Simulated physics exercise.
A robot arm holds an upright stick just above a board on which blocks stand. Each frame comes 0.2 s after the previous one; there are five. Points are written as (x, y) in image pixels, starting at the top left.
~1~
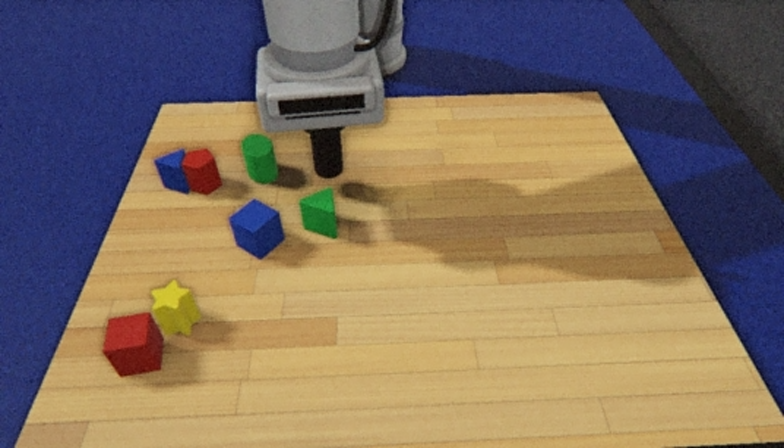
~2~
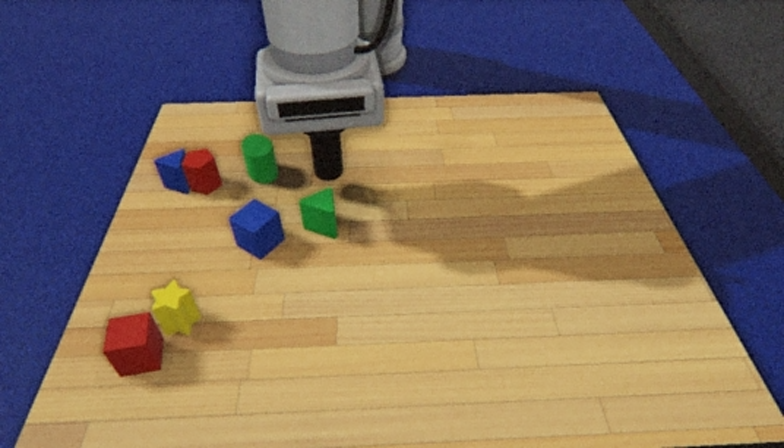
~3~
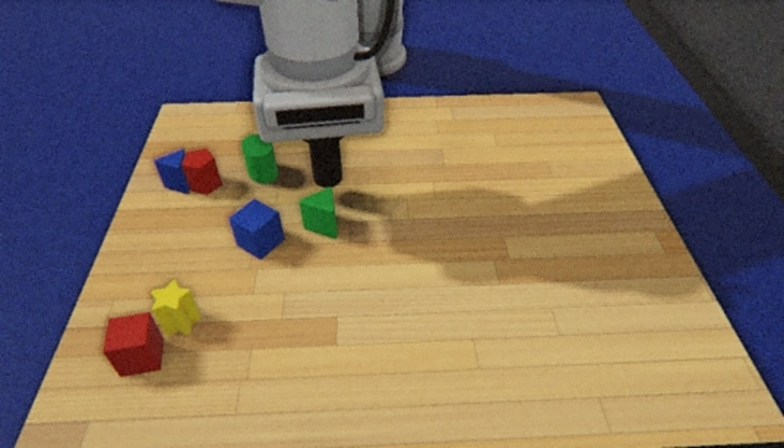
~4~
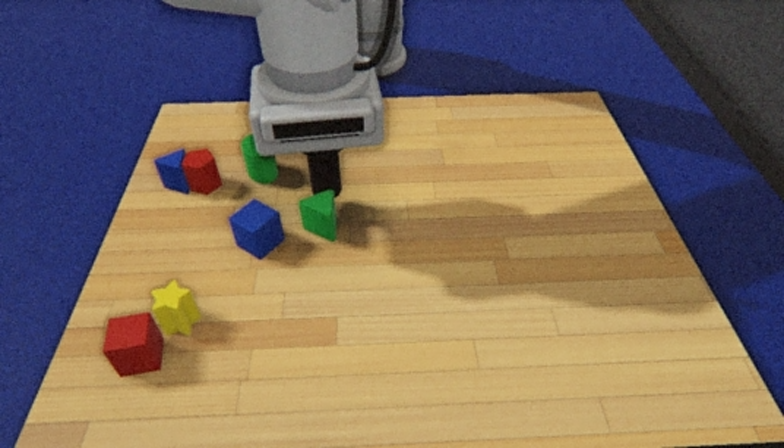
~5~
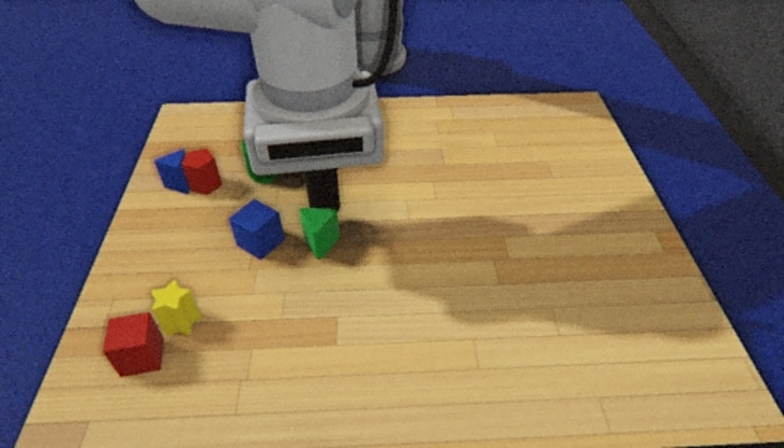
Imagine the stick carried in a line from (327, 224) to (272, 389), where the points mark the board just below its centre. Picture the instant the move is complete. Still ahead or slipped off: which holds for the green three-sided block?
In the end it is ahead.
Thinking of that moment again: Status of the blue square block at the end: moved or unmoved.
Here's my answer: The blue square block remains in position.
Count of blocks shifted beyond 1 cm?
Moved: 1.
One third of the way, stick at (309, 255); green three-sided block at (297, 266).
Two thirds of the way, stick at (290, 311); green three-sided block at (275, 327), turned 10° clockwise.
At the end, stick at (268, 375); blue square block unmoved; green three-sided block at (249, 398), turned 15° clockwise.
